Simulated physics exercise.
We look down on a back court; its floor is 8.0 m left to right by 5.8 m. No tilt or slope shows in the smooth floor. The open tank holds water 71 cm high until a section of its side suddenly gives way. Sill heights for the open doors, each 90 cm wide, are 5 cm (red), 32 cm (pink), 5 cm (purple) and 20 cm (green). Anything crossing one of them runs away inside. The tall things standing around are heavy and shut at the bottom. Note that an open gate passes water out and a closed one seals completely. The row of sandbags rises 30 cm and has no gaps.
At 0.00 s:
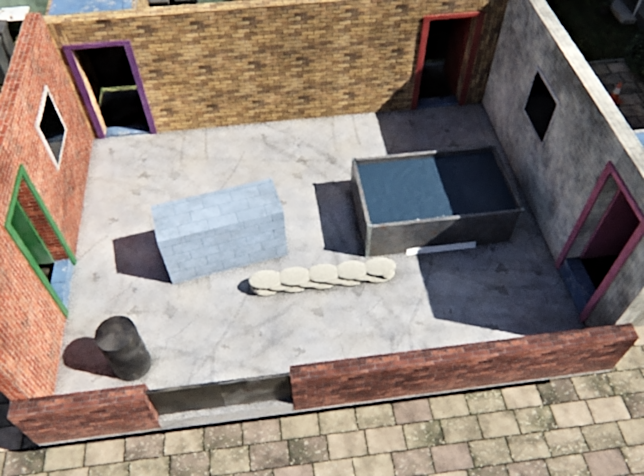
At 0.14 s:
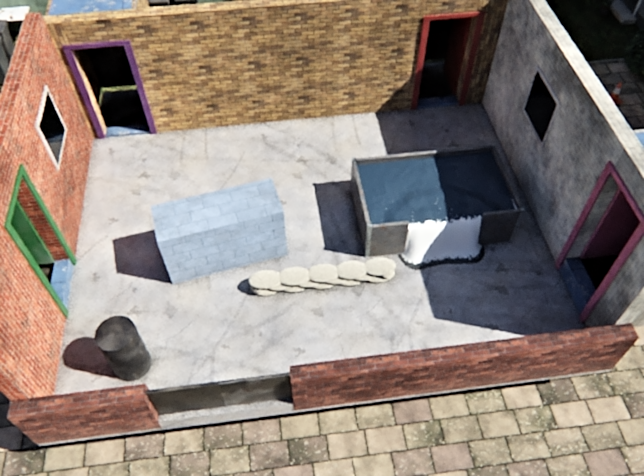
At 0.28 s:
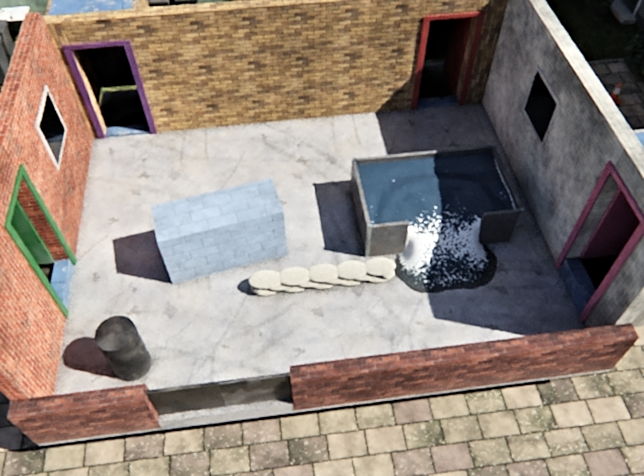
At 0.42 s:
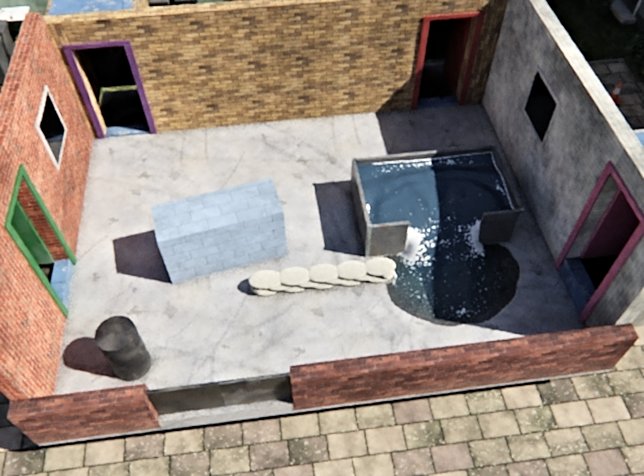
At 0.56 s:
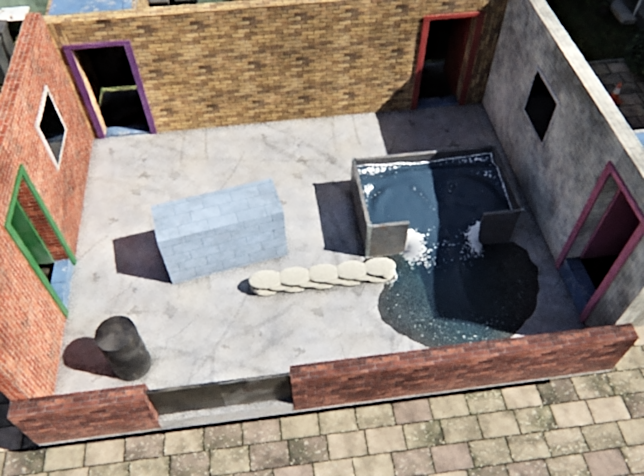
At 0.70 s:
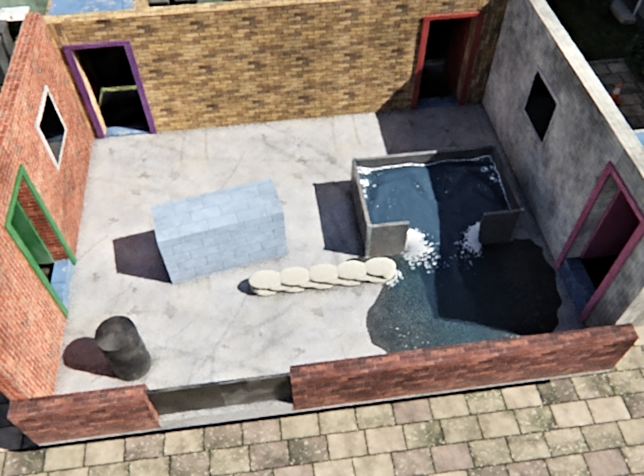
The video shows a walled court from above, with a pale block, a dark cylinder and a row of sandbags, as water pours through a gap in an open tank's front and spreads across the floor toward the low brick wall.
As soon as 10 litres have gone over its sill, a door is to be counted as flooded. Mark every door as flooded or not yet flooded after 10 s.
After that time, red door: Flooded; pink door: Not yet flooded; purple door: Flooded; green door: Not yet flooded.
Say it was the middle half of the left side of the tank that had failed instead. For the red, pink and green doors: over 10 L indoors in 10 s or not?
So red ends up short of it, pink short of it, green short of it.
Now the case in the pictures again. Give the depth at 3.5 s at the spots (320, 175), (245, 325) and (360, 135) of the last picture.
About 0, 5 and 0 cm respectively.
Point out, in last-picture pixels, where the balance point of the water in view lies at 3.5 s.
The water's centre is around (414, 277).
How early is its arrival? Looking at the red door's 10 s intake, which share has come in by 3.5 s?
Around 0 percent.
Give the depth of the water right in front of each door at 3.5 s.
Depths in cm: Red 0, pink 20, purple 0, green 6.
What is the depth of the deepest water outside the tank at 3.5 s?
Around 26 centimetres.
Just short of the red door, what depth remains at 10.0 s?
It comes to near 7.5 cm.
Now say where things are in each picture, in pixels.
In the first frame, still water, 71 cm deep, in the open tank at (434, 187).
In the second frame, water pours out at (441, 236) and has run 0.7 m, to (480, 253); typically 10 cm deep outside, 71 cm at the open tank's back.
In the third frame, the front is at (488, 276), 1.0 m from the gap at (441, 238); 1.0 m2 of floor is under water; 69 cm left at the back of the open tank.
In the fourth frame, the front is at (483, 316), 1.5 m from the gap at (441, 239); 2.4 m2 of floor is under water; 61 cm left at the back of the open tank.
In the fifth frame, the front is at a hidden place, 2.0 m from the gap at (441, 238); 3.9 m2 of floor is under water; 61 cm left at the back of the open tank.
In the sixth frame, water pours out at (441, 238) and has run 2.3 m, to a hidden place; typically 6 cm deep outside, 58 cm at the open tank's back.
After 1.4 s water covers 15 % of the floor and is deepest (55 cm) near (592, 349); red door not reached, pink door 6 cm at the sill, 0 L in, purple door not reached, green door not reached.
After 2.2 s water covers 25 % of the floor and is deepest (39 cm) near (592, 349); red door not reached, pink door 20 cm at the sill, 0 L in, purple door not reached, green door not reached.
After 3.5 s water covers 45 % of the floor and is deepest (26 cm) near (475, 364); red door not reached, pink door 20 cm at the sill, 0 L in, purple door not reached, green door 6 cm at the sill, 0 L in.
After 6.0 s water covers 65 % of the floor and is deepest (18 cm) near (65, 417); red door 10 cm at the sill, 50 L in, pink door 12 cm at the sill, 0 L in, purple door 4 cm at the sill, 0 L in, green door 13 cm at the sill, 0 L in.
After 10.0 s water covers 90 % of the floor and is deepest (10 cm) near (93, 146); red door 7 cm at the sill, 90 L in, pink door 8 cm at the sill, 0 L in, purple door 10 cm at the sill, 40 L in, green door 7 cm at the sill, 0 L in.
